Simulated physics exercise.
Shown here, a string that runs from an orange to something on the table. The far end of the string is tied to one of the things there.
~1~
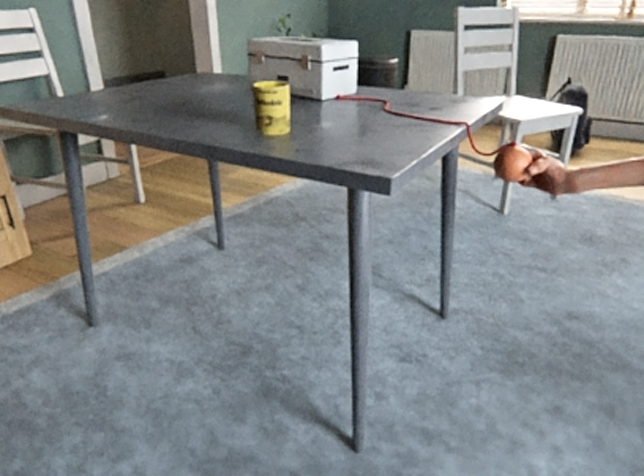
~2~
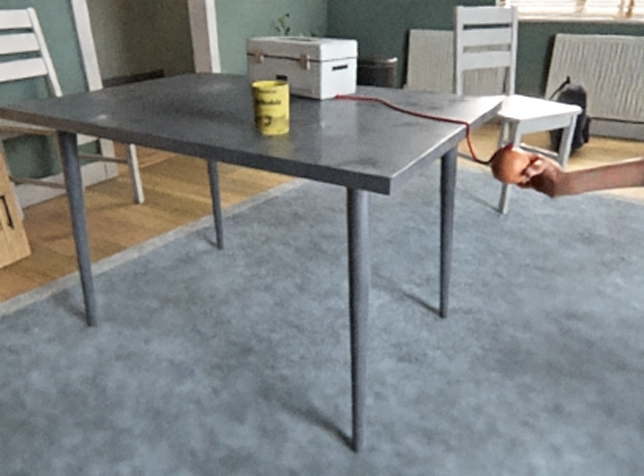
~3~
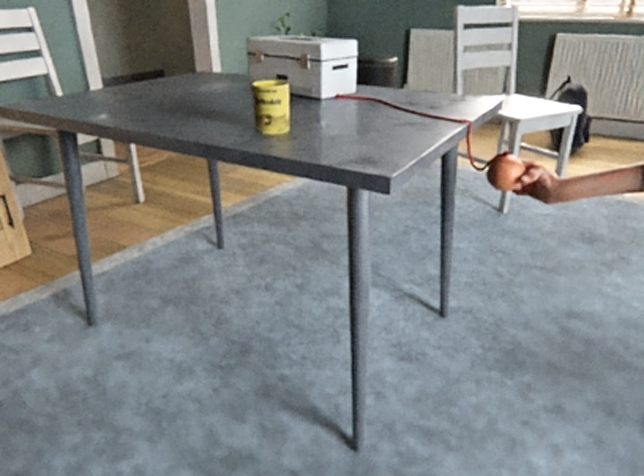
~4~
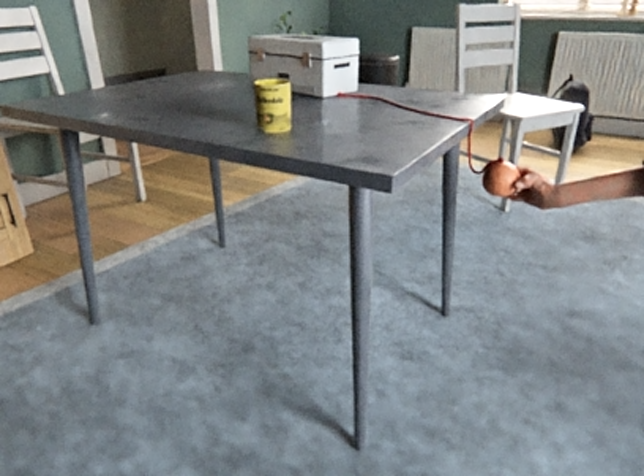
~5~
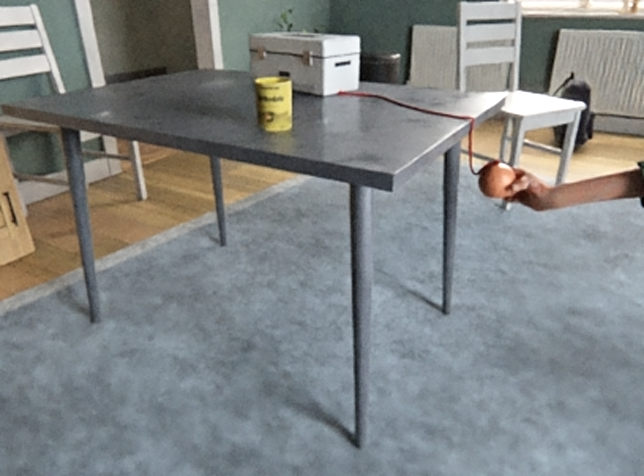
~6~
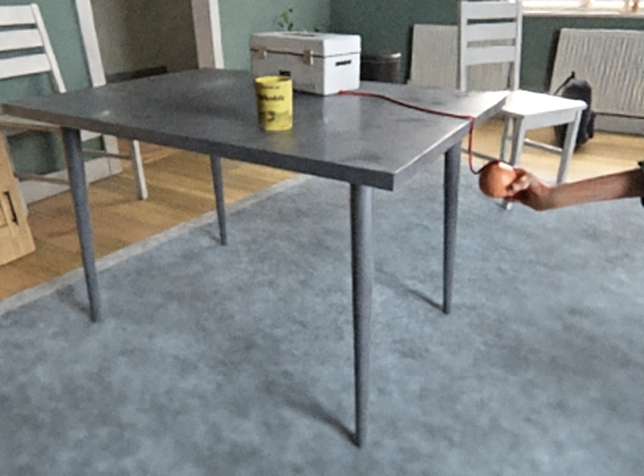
A hand holding an orange tied to a red string lowers slightly beside a table.
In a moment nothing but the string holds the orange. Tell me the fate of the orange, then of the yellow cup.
In the end the orange ends up dangling, the yellow cup keeps its place.
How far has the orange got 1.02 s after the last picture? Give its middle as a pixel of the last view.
Close to (512, 224).
Then, 0.40 s on from there, orange off the ground near (442, 202); toolbox in place; cup in place.
Then, 1.02 s on from there, orange off the ground near (512, 224); toolbox in place; cup in place.
Then, 1.84 s on from there, orange off the ground near (483, 222); toolbox in place; cup in place.
In the end, orange off the ground near (439, 208); toolbox in place; cup in place. The orange swings from the edge and the yellow cup stays on top.
